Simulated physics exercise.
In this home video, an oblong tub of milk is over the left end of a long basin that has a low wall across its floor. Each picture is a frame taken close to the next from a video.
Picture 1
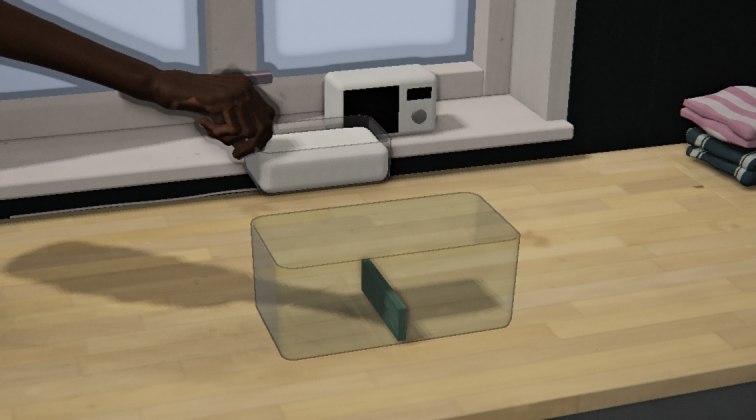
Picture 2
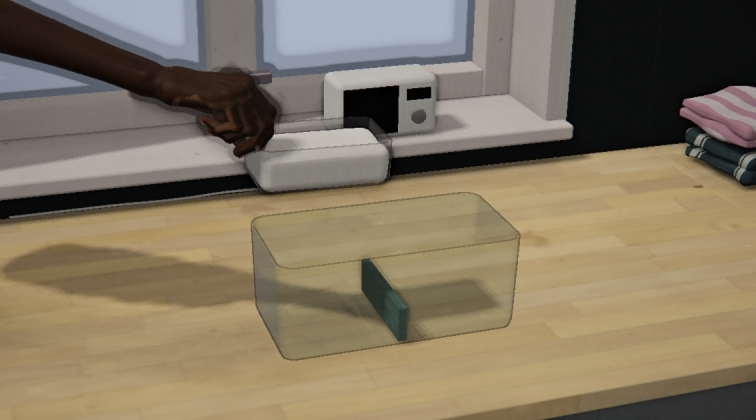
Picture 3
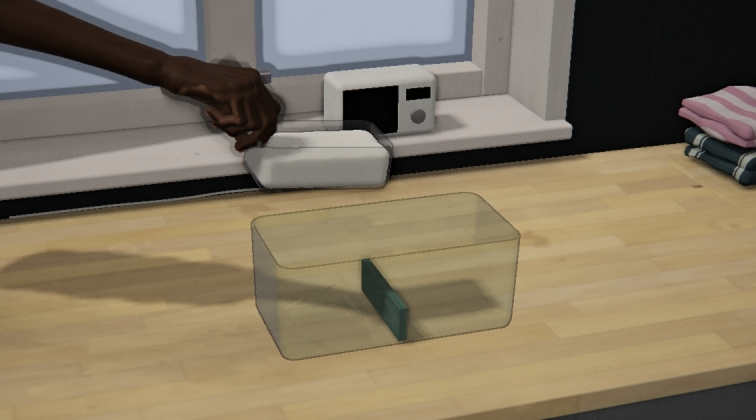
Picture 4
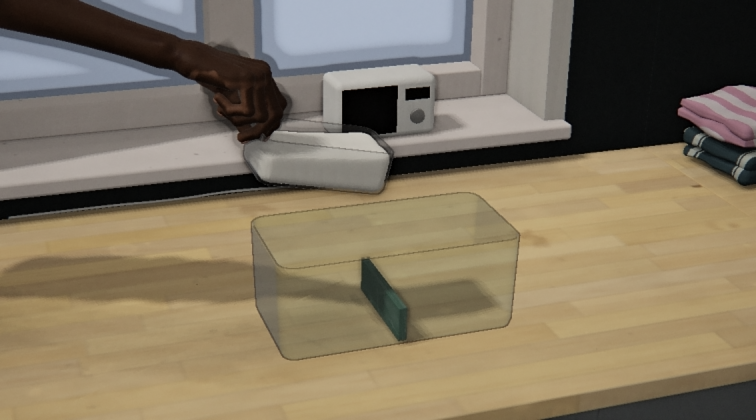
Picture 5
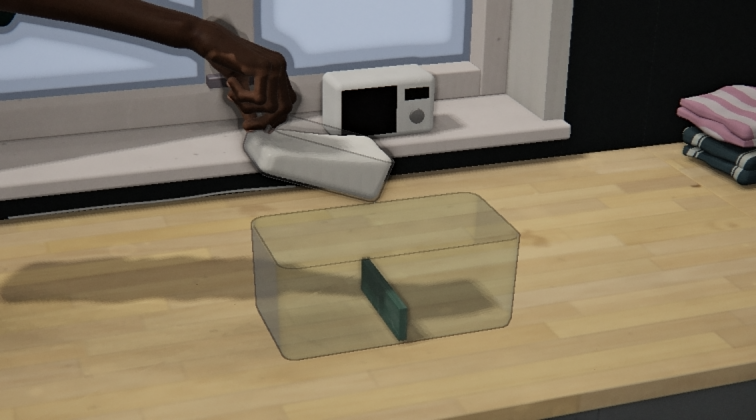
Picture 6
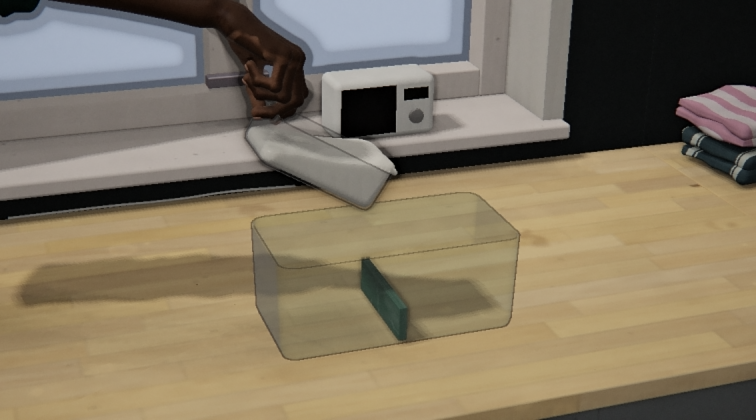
A dark-skinned hand held a clear tub of white milk above the left end of a long see-through basin on a wooden counter, then tilted it steadily down toward the right.
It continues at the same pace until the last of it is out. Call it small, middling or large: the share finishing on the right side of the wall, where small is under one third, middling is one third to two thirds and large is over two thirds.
Large.
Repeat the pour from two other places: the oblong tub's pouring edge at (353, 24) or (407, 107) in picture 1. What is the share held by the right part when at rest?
You'd see around 70 per cent, and then around 80 per cent.
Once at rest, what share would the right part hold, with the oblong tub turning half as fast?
Around 80 percent ends up there.
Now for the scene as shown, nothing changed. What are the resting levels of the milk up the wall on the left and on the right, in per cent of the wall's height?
On the left roughly 10, on the right roughly 40.
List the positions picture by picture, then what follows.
In the first picture, tilt 0°; pouring edge (380, 129); surface from (251, 149) to (377, 137); the long basin's rim runs from (263, 245) to (498, 215); the wall's top is at (383, 284).
In the second picture, tilt 1°; pouring edge (381, 131); surface from (252, 149) to (378, 138).
In the third picture, tilt 6°; pouring edge (382, 135); surface from (253, 147) to (378, 140).
In the fourth picture, tilt 12°; pouring edge (383, 142); surface from (254, 144) to (379, 143).
In the fifth picture, tilt 21°; pouring edge (383, 152); surface from (255, 141) to (381, 146).
In the sixth picture, tilt 31°; pouring edge (381, 164); surface from (255, 138) to (371, 151); 5 per cent is over the edge.
A moment on, the oblong tub is tipped on its side and 11 per cent is still to pour, 0 is left of the wall and 59 right of it.
Next, the oblong tub is tipped on its side and 2 per cent is still to pour, 14 is left of the wall and 81 right of it.
Then the oblong tub is tipped on its side and 1 per cent is still to pour, 18 is left of the wall and 79 right of it.
Later the oblong tub is tipped on its side and 0 per cent is still to pour, 20 is left of the wall and 79 right of it.
In the end 20 per cent lies left of the wall, 79 right of it and 1 outside.
